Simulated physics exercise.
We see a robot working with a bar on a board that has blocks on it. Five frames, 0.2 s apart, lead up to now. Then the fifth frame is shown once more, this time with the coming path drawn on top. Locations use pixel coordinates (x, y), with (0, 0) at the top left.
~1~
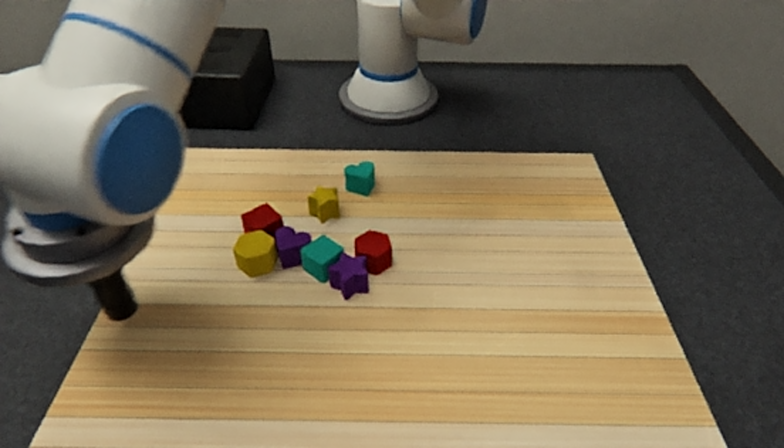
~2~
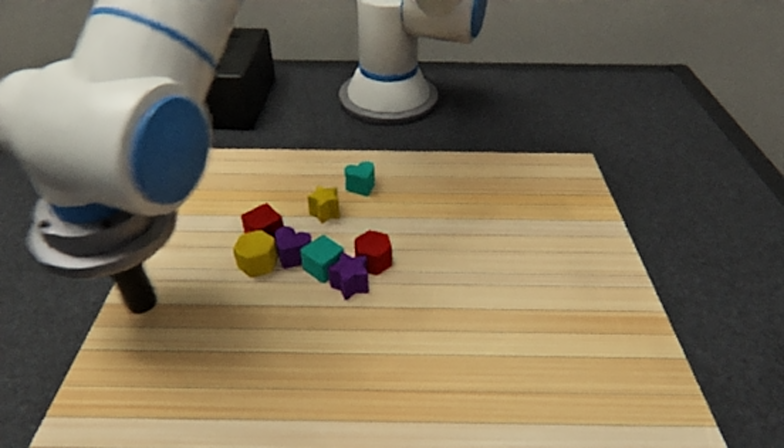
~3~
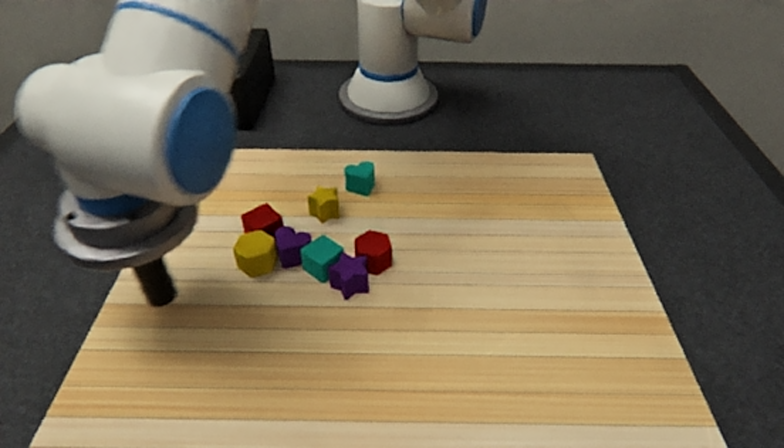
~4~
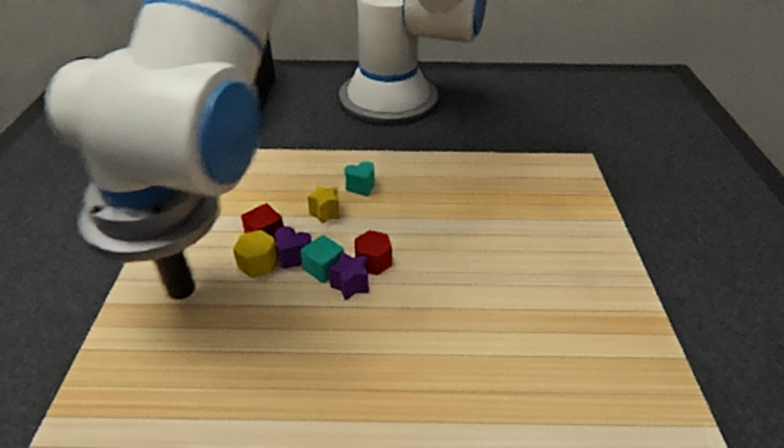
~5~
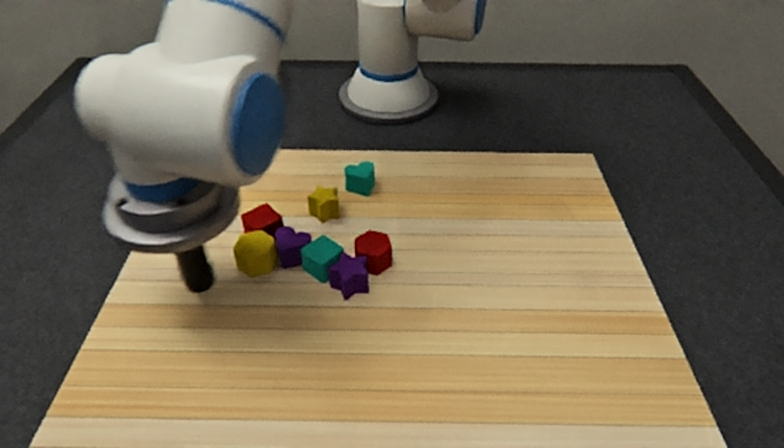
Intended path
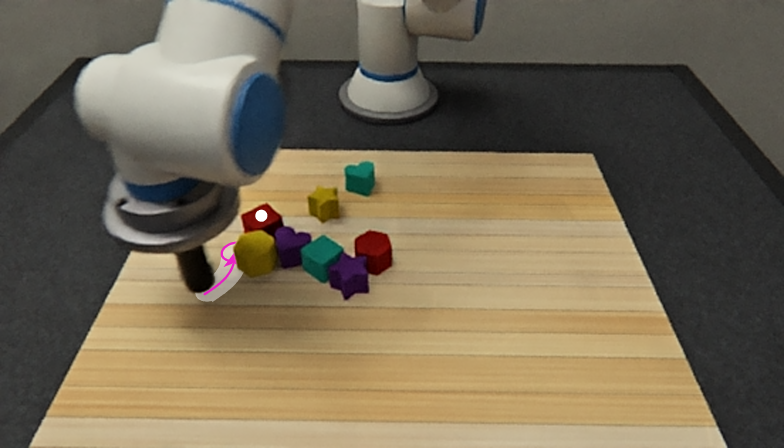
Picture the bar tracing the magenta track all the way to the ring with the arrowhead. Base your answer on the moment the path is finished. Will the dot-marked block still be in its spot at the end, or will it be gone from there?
That block moves.
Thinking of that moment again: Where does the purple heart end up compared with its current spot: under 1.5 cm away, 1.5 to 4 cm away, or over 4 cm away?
Under 1.5 cm.
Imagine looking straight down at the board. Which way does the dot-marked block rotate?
The block spins anticlockwise.
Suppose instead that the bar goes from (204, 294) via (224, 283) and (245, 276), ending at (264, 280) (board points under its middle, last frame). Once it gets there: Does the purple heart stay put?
It seems not.
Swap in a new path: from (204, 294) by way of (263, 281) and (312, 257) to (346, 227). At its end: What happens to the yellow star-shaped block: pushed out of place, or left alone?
If the bar follows that path, the yellow star-shaped block ends up shifted.
Path on the board, from (204, 294) over (222, 281) and (233, 266) to (235, 252); the dot is on the red square block.
The first path, step by step. Halfway along, bar (226, 263); nothing pushed yet.
At the end, bar (232, 241); yellow hexagonal block (262, 234), turned 45° clockwise; red square block (267, 209), turned 25° anticlockwise; purple heart (297, 235).
